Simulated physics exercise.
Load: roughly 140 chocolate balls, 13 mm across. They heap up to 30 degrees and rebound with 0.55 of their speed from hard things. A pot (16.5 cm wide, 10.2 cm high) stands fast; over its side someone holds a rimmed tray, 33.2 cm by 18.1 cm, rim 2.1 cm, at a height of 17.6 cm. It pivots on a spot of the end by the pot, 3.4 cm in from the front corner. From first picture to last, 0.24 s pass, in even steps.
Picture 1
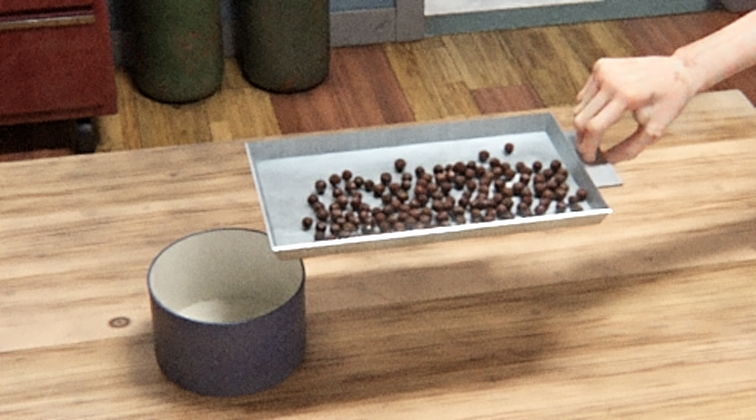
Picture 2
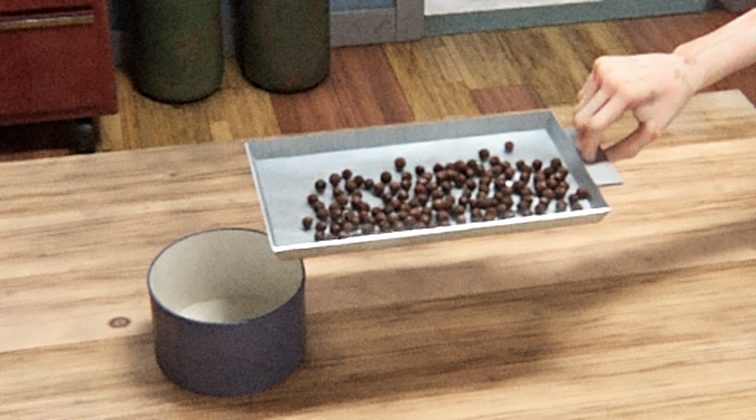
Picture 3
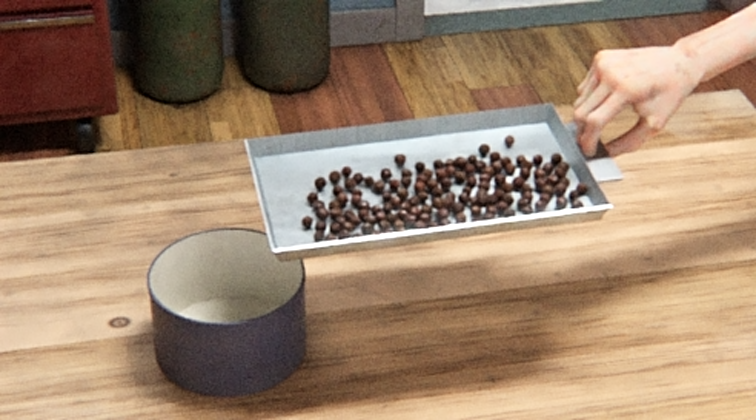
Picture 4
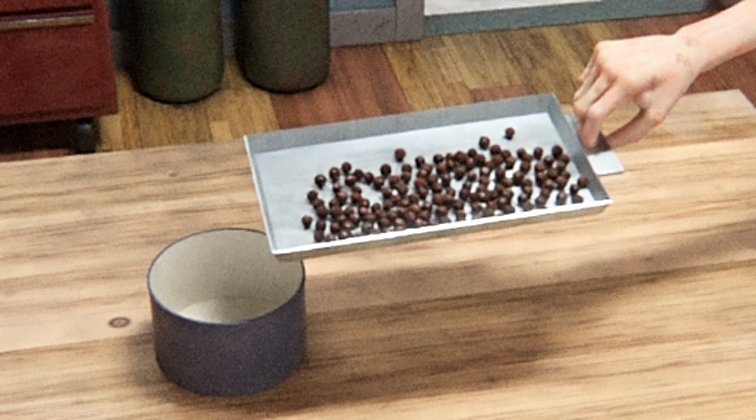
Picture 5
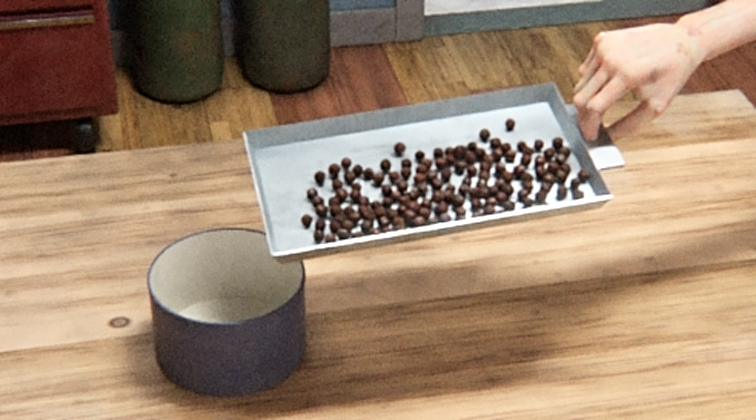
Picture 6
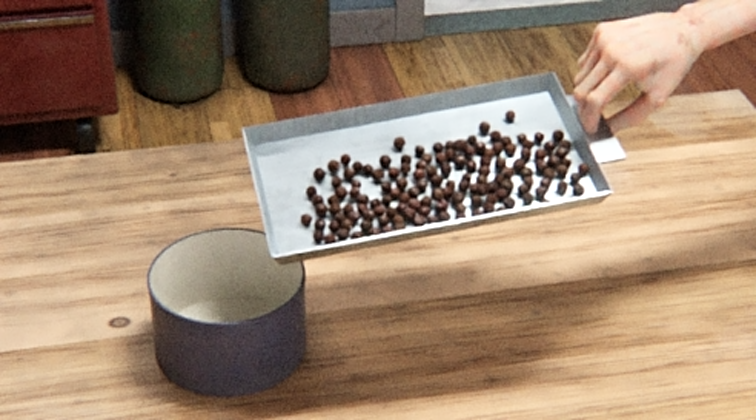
A hand held a shallow metal tray of small dark brown balls beside a dark blue pot on a wooden table, then slowly raised its right end a little while the balls barely shifted.
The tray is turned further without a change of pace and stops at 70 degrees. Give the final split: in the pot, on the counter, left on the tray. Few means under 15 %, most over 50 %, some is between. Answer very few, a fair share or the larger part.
In the pot: Very few; on the counter: The larger part; left on the tray: Very few.
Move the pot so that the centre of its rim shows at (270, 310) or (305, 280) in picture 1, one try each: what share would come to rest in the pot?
About 70 and 0 per cent.
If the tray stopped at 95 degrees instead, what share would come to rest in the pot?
Then about 0 per cent.
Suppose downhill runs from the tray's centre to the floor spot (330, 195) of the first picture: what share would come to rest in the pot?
Some 60 per cent.
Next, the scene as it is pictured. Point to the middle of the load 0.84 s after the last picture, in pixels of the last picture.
Near (406, 181).
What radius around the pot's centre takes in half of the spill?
About 20 cm.
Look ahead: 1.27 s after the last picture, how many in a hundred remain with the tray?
About 50 per cent.
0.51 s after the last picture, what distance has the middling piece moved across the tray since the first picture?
Roughly 3 cm.
Then, 0.51 s after the last picture, tilt 39 degrees; the tray holds 100 %, the pot 0 %.
Then, 0.84 s after the last picture, tilt 57 degrees; the tray holds 100 %, the pot 0 %.
Then, 1.27 s after the last picture, tilt 70 degrees; the tray holds 50 %, the pot 0 %.
In the end, pot 0 %, counter 95 %, tray 5 %.
